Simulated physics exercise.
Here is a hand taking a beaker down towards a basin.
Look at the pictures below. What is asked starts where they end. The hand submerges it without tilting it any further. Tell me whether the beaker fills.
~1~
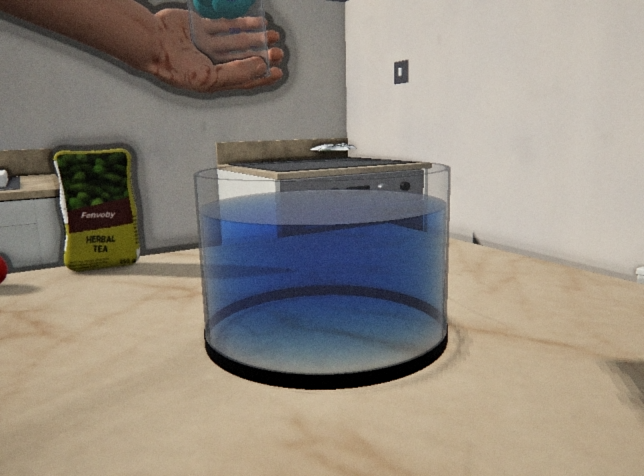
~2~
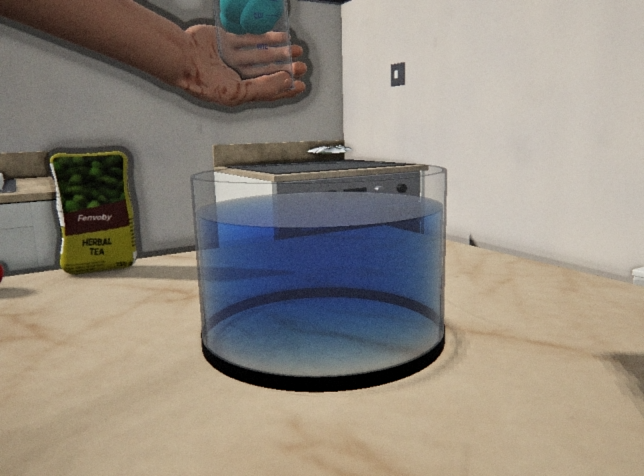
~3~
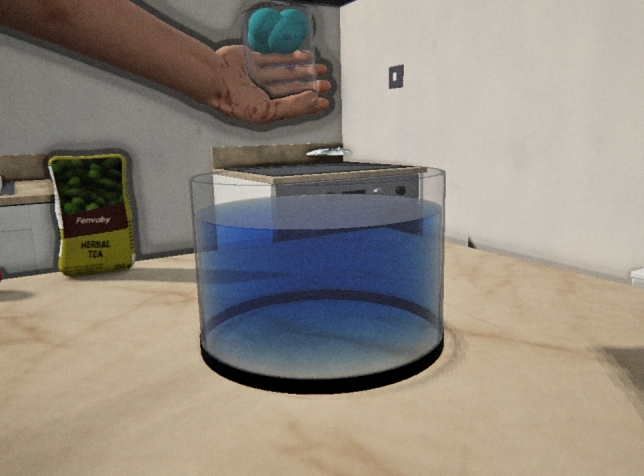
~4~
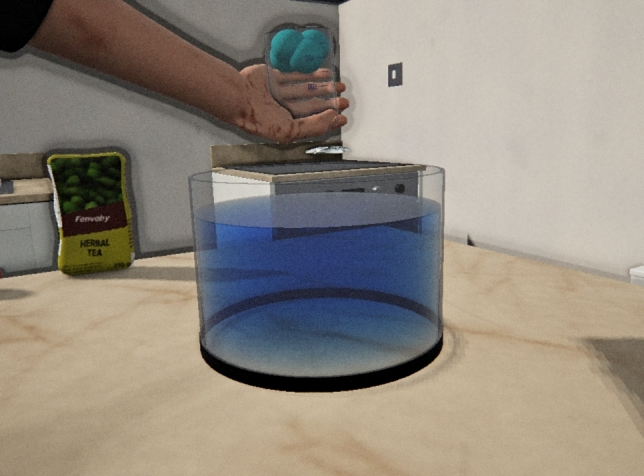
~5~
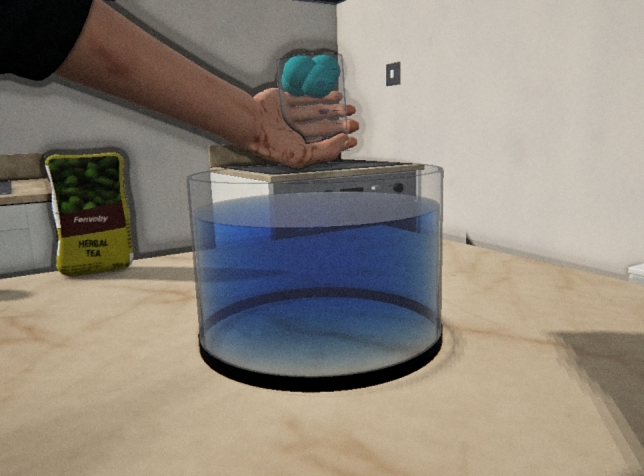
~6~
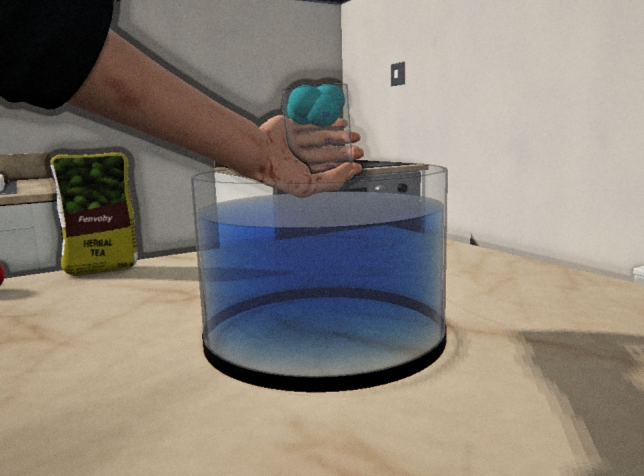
Spared.
Next, the beaker enters the dyed water.
After that, air is trapped inside and holds the level down.
Finally, the beaker is under, still full of air, and the napkin is dry.
